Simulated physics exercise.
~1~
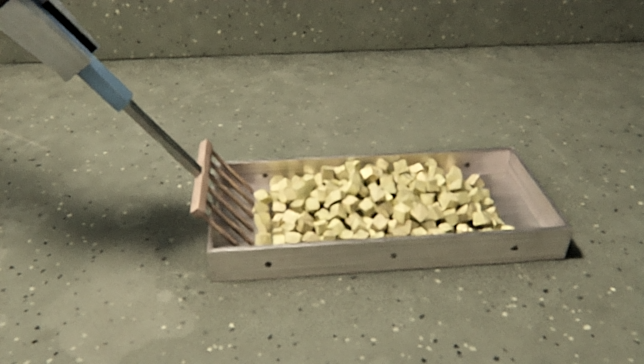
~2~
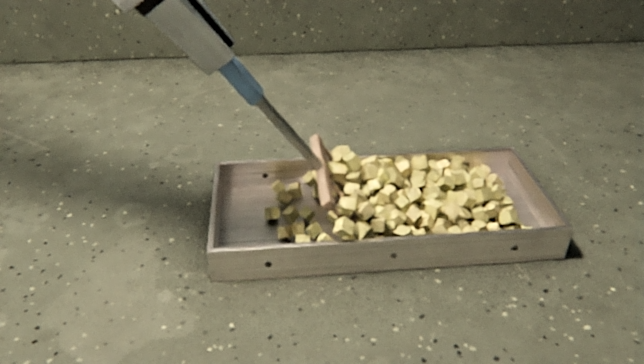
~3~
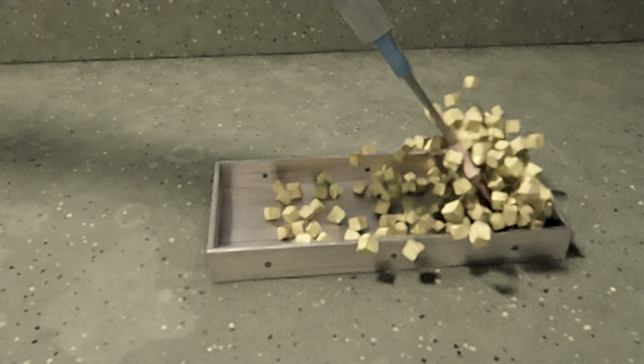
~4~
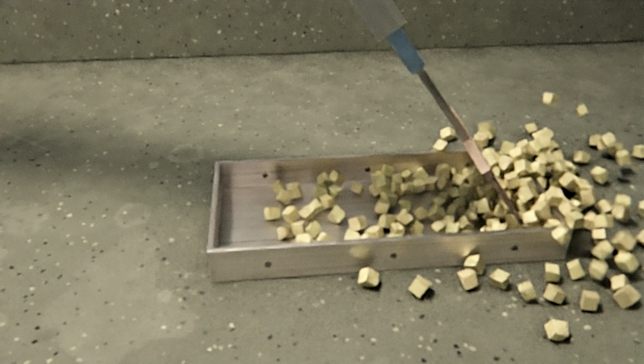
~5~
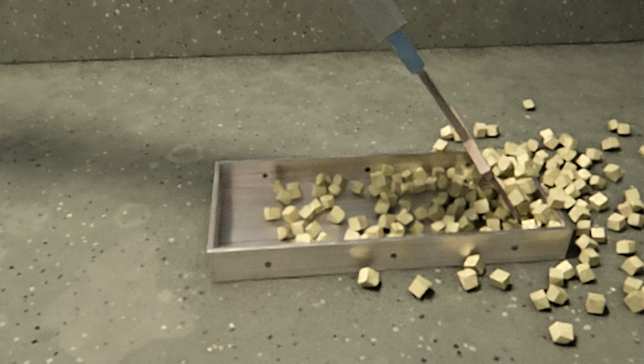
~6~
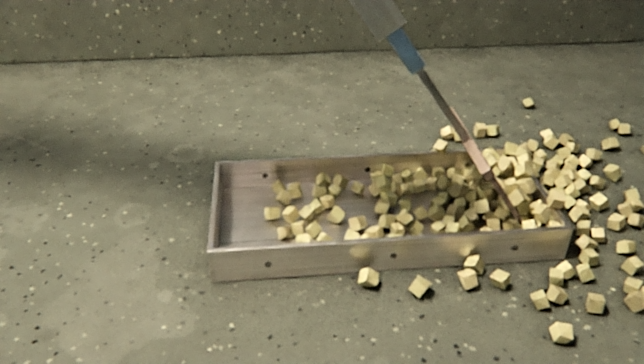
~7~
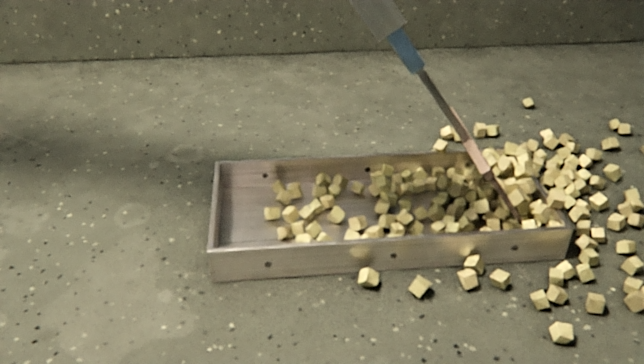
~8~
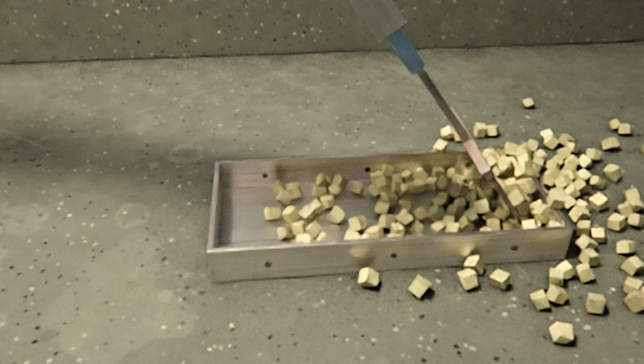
We see a robot-held comb with round teeth push pale yellow vegetable dice rightward along a shallow trough, heaping them until many spill over the right end and front onto the speckled table. The comb stops near the right end, with dice scattered outside and the rest still in the trough.
